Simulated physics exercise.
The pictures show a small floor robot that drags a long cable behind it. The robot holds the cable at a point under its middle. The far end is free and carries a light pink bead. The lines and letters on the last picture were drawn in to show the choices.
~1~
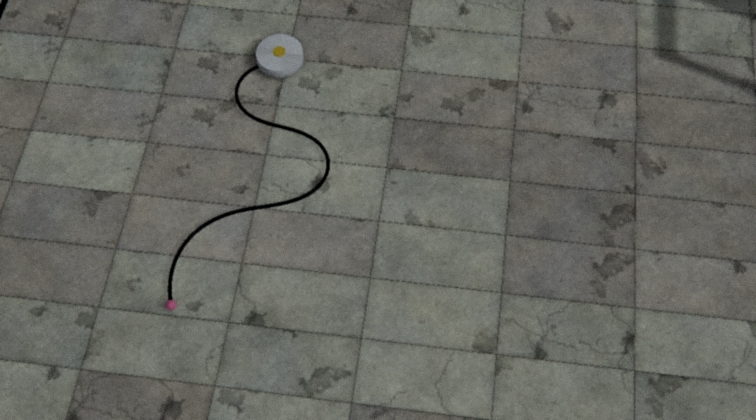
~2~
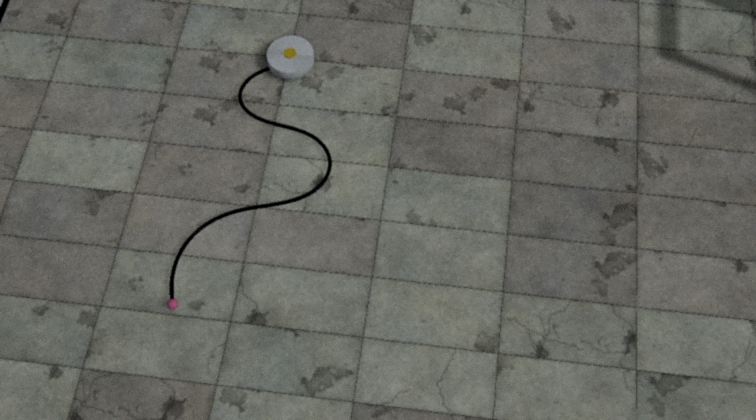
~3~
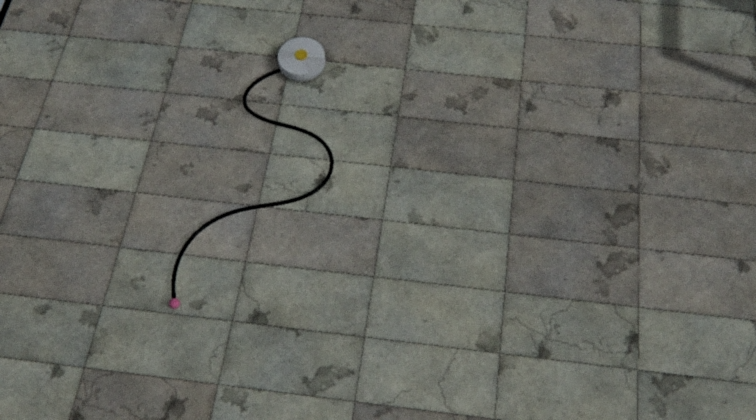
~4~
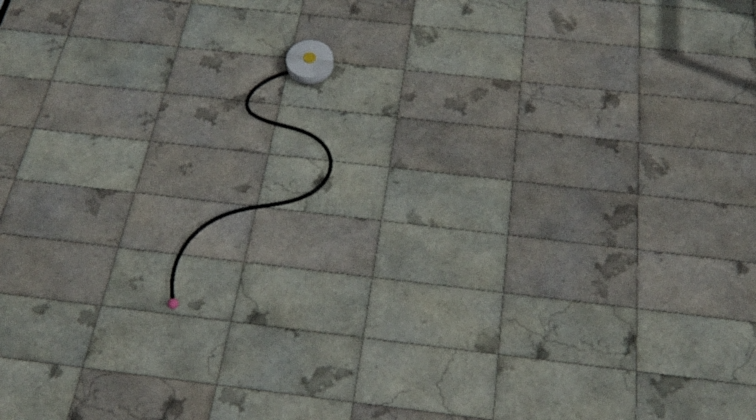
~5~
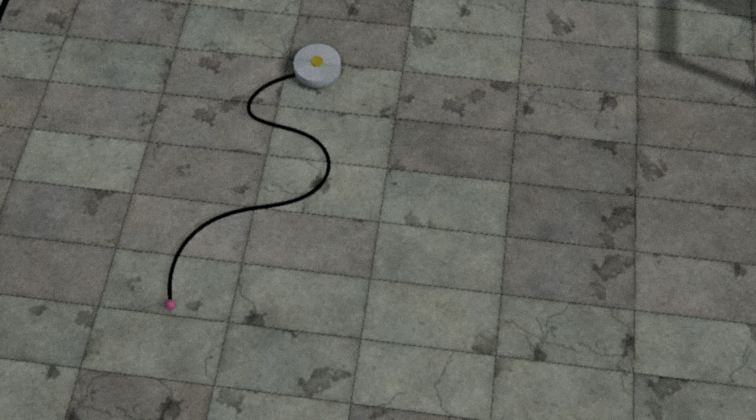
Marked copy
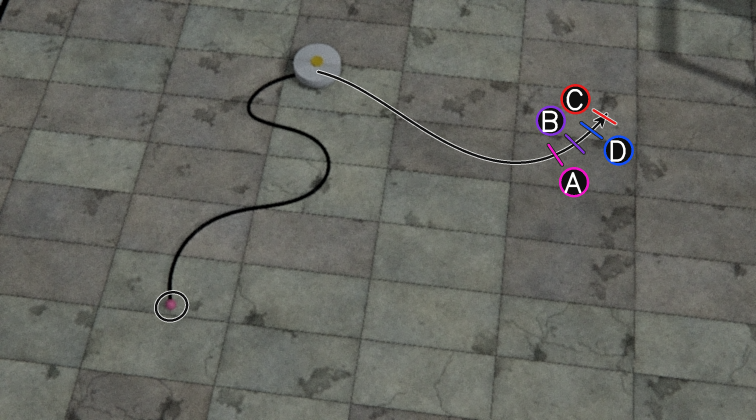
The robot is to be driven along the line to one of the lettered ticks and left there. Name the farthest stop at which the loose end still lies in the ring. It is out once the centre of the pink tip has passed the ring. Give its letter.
It can go as far as B.
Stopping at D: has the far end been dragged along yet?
Yes.
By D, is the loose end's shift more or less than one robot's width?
Less.
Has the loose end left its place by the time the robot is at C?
Yes.
On the marked copy, A at (555, 155); B at (575, 144); C at (604, 117); D at (591, 130); the ring at (171, 306); the route from (318, 72) via (463, 151) to (607, 114).
Following B. Soon after the start, robot (401, 110), middle of the cable (324, 182), free end (171, 305).
Later, robot (493, 155), middle of the cable (324, 182), free end (171, 305).
In the end, robot (576, 139), middle of the cable (352, 184), free end (170, 296); the free end is still in its ring.
As for the rest, A is safe but short; C drags the free end to (187, 268); D drags the free end to (175, 281).
